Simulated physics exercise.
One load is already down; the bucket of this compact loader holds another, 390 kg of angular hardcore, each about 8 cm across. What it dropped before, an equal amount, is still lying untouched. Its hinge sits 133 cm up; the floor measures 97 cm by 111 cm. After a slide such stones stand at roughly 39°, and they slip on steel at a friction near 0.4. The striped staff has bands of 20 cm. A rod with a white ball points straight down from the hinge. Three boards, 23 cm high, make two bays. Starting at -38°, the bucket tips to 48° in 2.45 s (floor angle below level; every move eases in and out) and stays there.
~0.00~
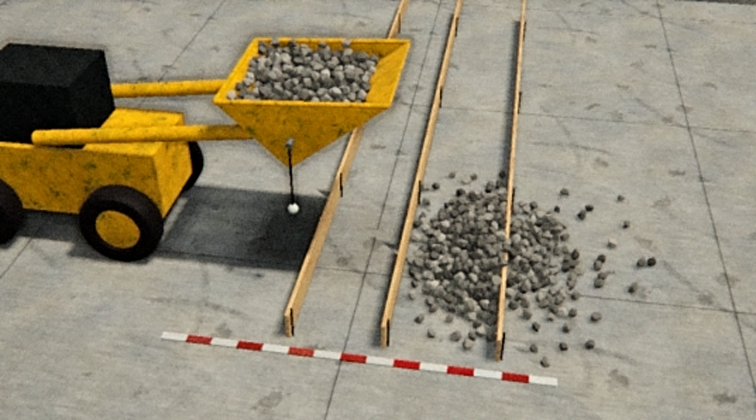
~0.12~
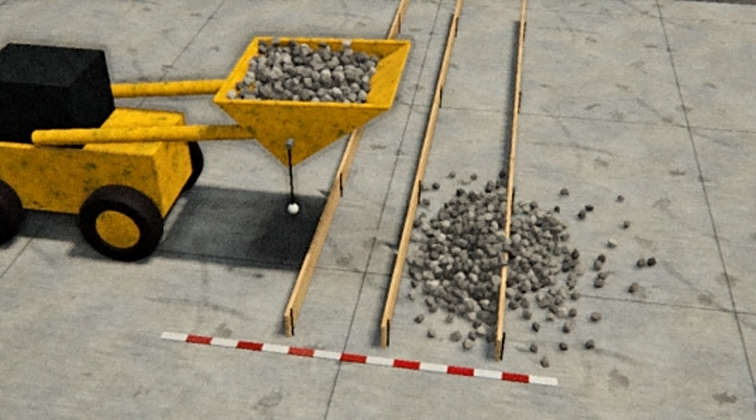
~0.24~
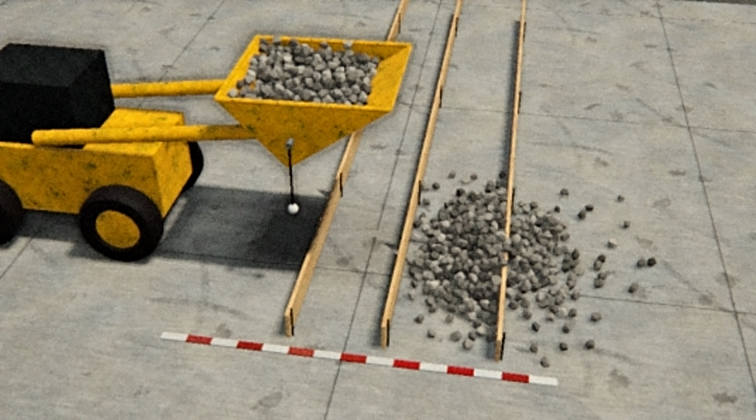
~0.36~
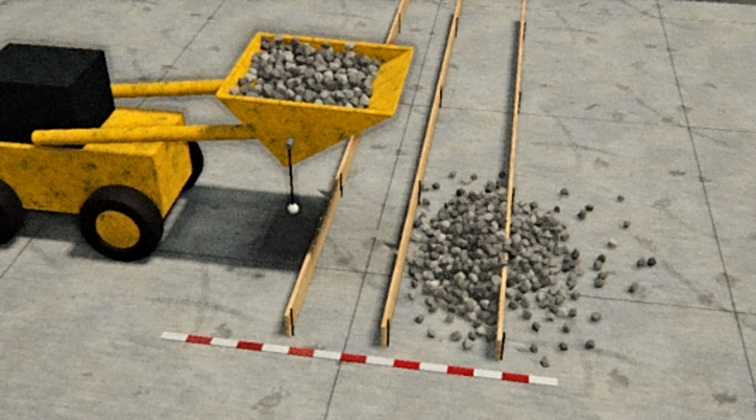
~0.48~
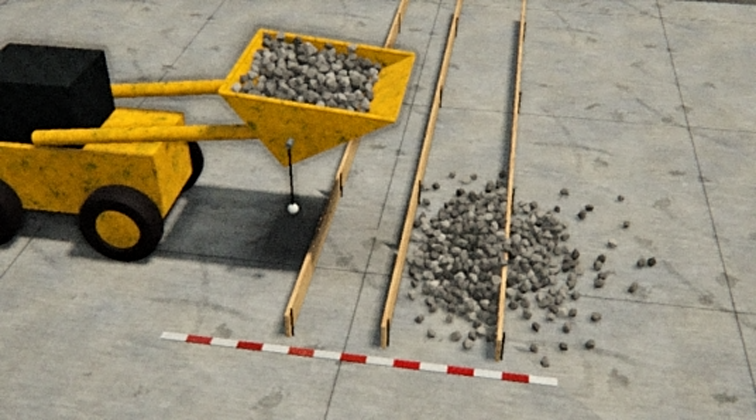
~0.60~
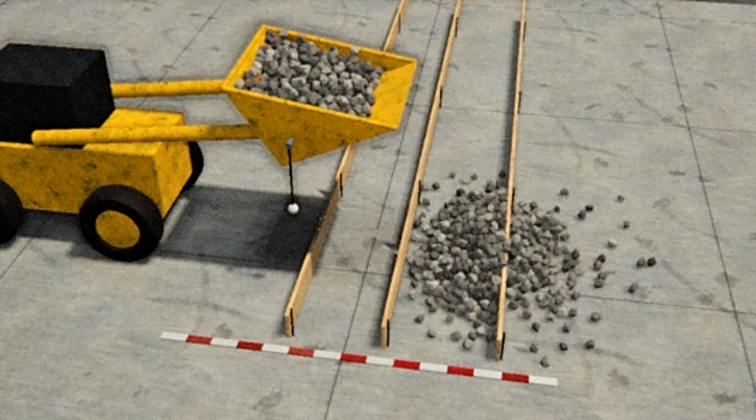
The yellow loader's bucket, full of grey stones, slowly tilts forward to the right.
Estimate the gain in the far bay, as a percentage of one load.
Some 39 per cent is added.
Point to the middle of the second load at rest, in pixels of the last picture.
Around (399, 238).
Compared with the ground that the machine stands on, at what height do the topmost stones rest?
Some 38 cm above that level.
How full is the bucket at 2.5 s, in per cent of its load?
About 5 per cent.
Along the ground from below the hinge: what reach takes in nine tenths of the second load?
About 110 cm.
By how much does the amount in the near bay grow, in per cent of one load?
About 60 per cent.
After 1.8 s the floor is at 35°; in per cent of one load, 94 in the bucket, 6 in the near bay, 76 in the far bay, 24 past the last board; the foremost stones are at (624, 250).
After 2.5 s the floor is at 48°; in per cent of one load, 4 in the bucket, 63 in the near bay, 109 in the far bay, 24 past the last board; the foremost stones are at (624, 250).
After 2.9 s the floor is at 48°; in per cent of one load, 0 in the bucket, 61 in the near bay, 115 in the far bay, 24 past the last board; the foremost stones are at (624, 250).
After 5.6 s the floor is at 48°; in per cent of one load, 0 in the bucket, 61 in the near bay, 116 in the far bay, 24 past the last board; the foremost stones are at (624, 250). Net gain in the far bay, 39.
